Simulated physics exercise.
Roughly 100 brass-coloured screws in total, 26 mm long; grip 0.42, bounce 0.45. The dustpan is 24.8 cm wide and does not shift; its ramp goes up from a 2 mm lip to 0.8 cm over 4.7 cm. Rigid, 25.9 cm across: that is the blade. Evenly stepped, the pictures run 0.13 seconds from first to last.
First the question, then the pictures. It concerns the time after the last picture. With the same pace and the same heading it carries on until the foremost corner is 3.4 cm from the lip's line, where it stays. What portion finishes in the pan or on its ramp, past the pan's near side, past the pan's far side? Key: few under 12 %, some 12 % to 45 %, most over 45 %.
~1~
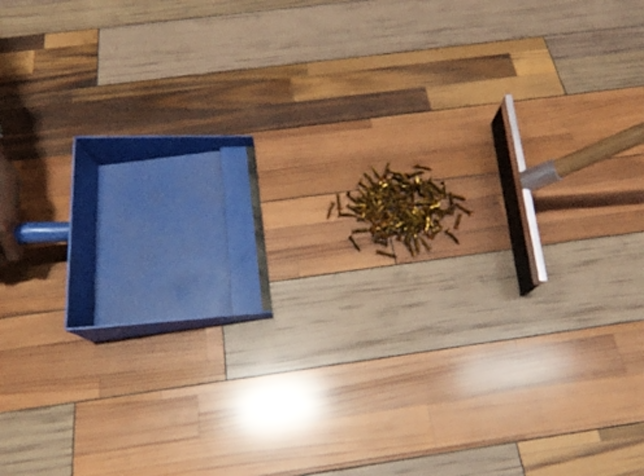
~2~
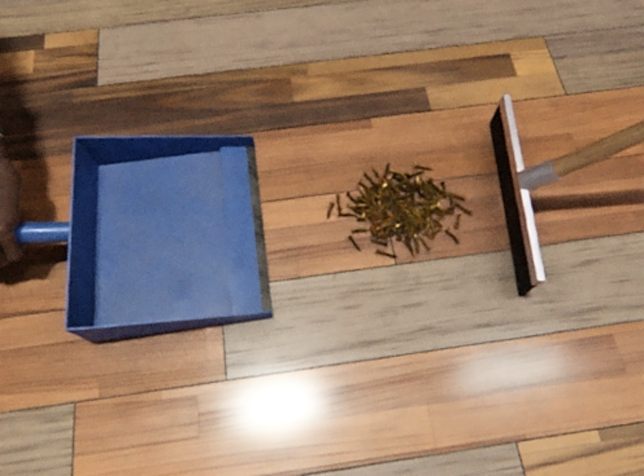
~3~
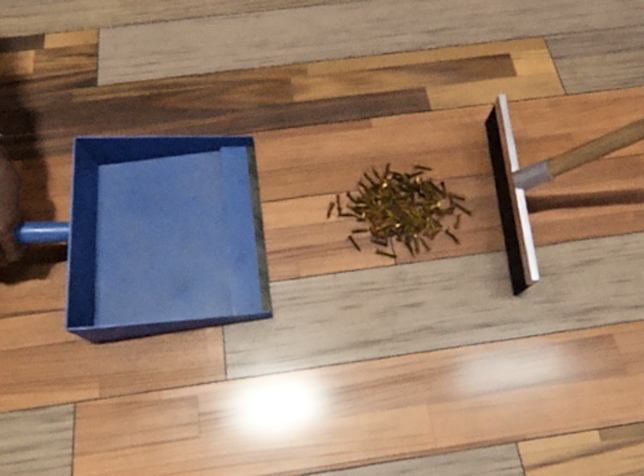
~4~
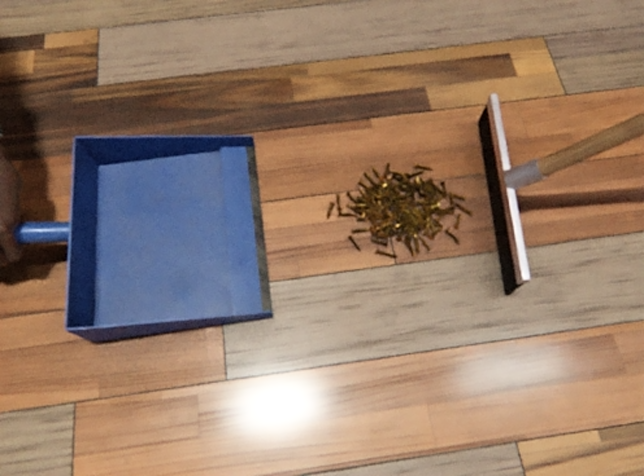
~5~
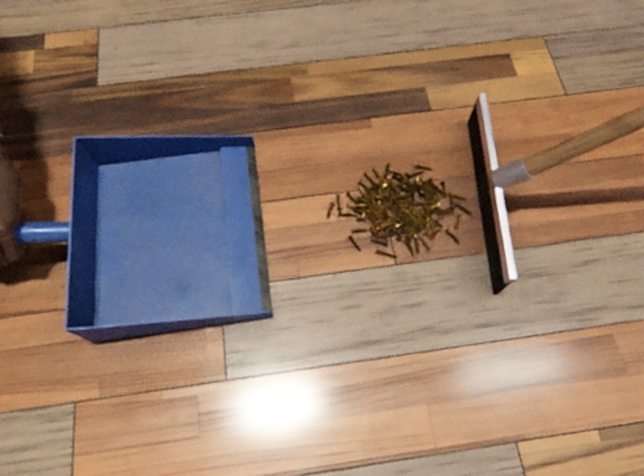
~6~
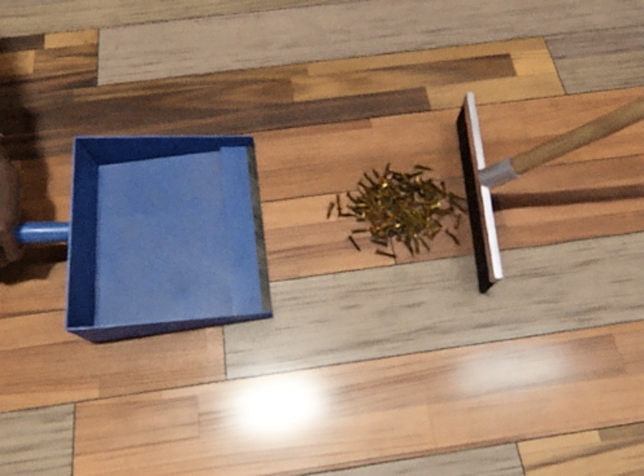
In the pan or on its ramp = some, past the pan's near side = few, past the pan's far side = few.
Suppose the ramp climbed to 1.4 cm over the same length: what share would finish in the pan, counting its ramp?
Something like 20 per cent, ramp included.
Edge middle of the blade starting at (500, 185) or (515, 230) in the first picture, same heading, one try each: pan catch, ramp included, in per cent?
Around 30 percent, then around 25 percent.
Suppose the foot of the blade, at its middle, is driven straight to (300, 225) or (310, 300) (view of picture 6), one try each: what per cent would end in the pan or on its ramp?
About 20 and 10 per cent.
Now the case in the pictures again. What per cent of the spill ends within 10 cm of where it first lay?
Around 0 in a hundred.
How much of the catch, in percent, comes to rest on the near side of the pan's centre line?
Roughly 30 in a hundred.
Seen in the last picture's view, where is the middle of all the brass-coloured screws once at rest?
Once everything settles, the centre is around (267, 201).
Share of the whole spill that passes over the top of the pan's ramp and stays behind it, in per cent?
Near 0 per cent, I'd say.
Then, 0.19 s after the last picture, middle of the blade 16 cm from the lip; 0 % over the lip, far side 0 %, near side 0 %.
Then, 0.32 s after the last picture, middle of the blade 8 cm from the lip; 0 % over the lip, far side 0 %, near side 0 %.
Then, 0.57 s after the last picture, middle of the blade 5 cm from the lip; 25 % over the lip, far side 5 %, near side 0 %.
In the end, pan 30 %, near side 0 %, far side 5 %, in front of the lip or behind the blade 70 %.
